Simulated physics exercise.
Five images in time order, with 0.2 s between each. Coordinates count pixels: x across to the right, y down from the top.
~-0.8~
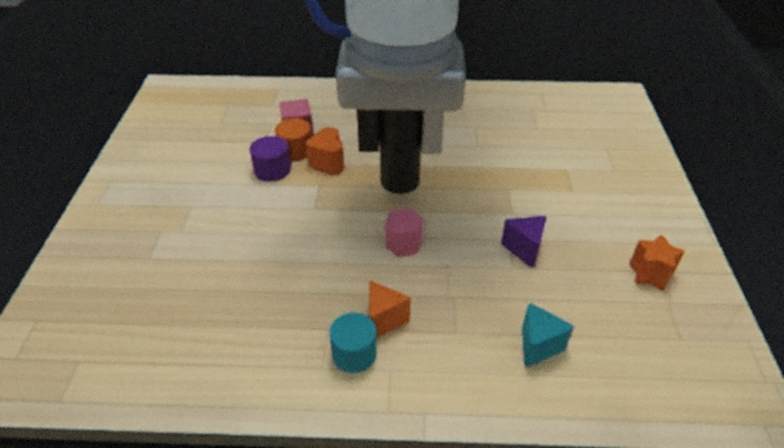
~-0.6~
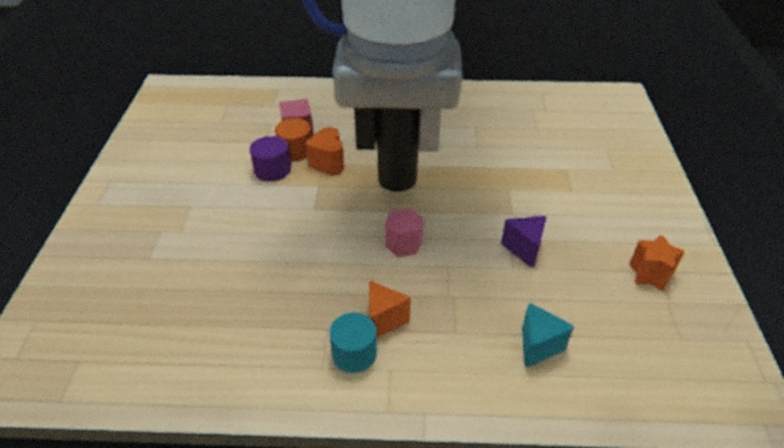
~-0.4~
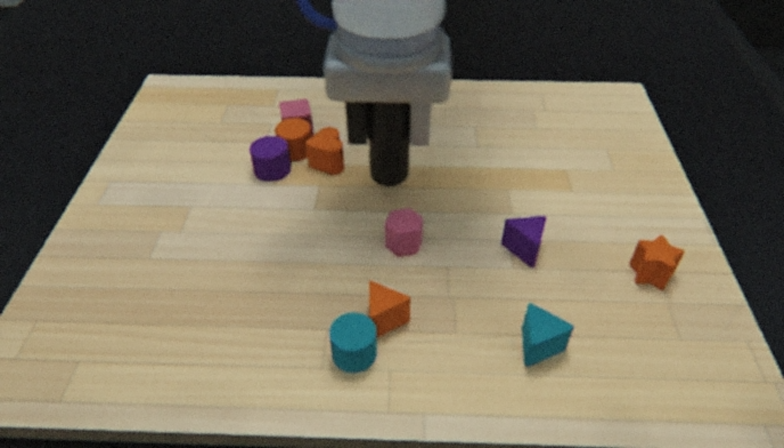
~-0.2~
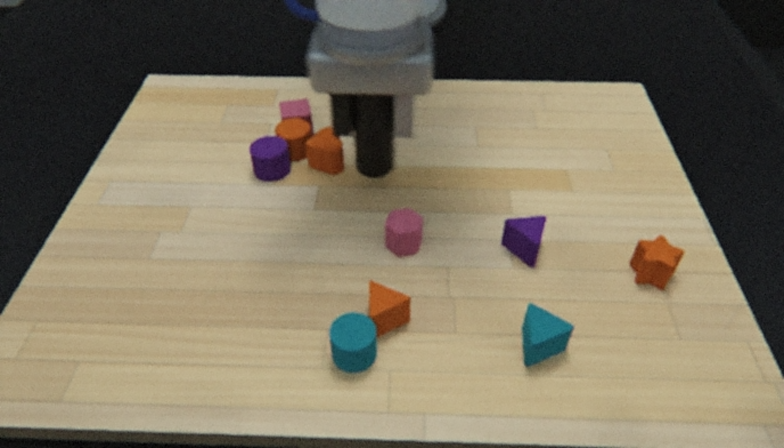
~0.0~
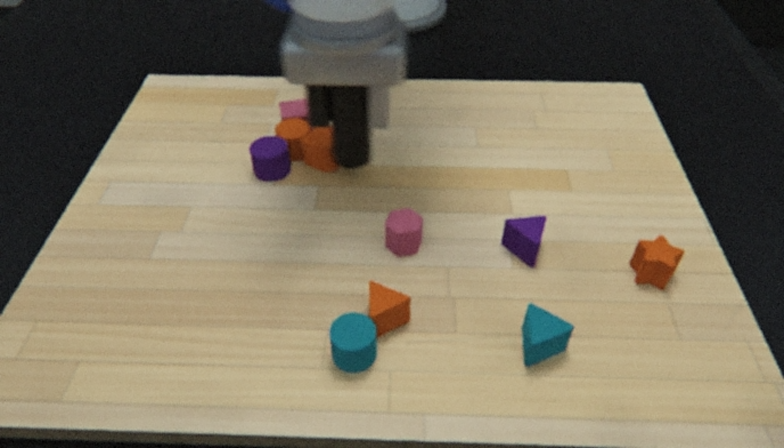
A robot arm moves left and slightly back over a wooden board, nearing an orange block.
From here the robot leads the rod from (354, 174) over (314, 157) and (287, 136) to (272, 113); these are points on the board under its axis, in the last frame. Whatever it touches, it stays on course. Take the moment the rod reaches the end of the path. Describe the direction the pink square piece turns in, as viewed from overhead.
It goes clockwise.
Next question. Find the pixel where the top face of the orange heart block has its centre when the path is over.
It will end up at (232, 96).
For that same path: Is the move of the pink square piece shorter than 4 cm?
No, that is not how it ends up.
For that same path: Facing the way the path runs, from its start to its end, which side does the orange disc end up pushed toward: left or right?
Left-hand side.
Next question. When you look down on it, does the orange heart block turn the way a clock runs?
I believe not.
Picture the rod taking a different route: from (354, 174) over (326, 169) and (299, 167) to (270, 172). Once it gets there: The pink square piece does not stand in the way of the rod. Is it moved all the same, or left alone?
It leaves its spot.
What follows on the original path. One third of the way, rod (311, 140); orange disc (251, 115); pink square piece (292, 104), turned 30° clockwise; orange heart block (278, 123).
Two thirds of the way, rod (283, 119); orange disc (216, 106); pink square piece (287, 92), turned 45° clockwise; orange heart block (246, 108), turned 35° anticlockwise.
At the end, rod (269, 97); purple disc in place; orange disc (200, 105); pink square piece (289, 76), turned 55° clockwise; orange heart block (232, 96), turned 90° anticlockwise.
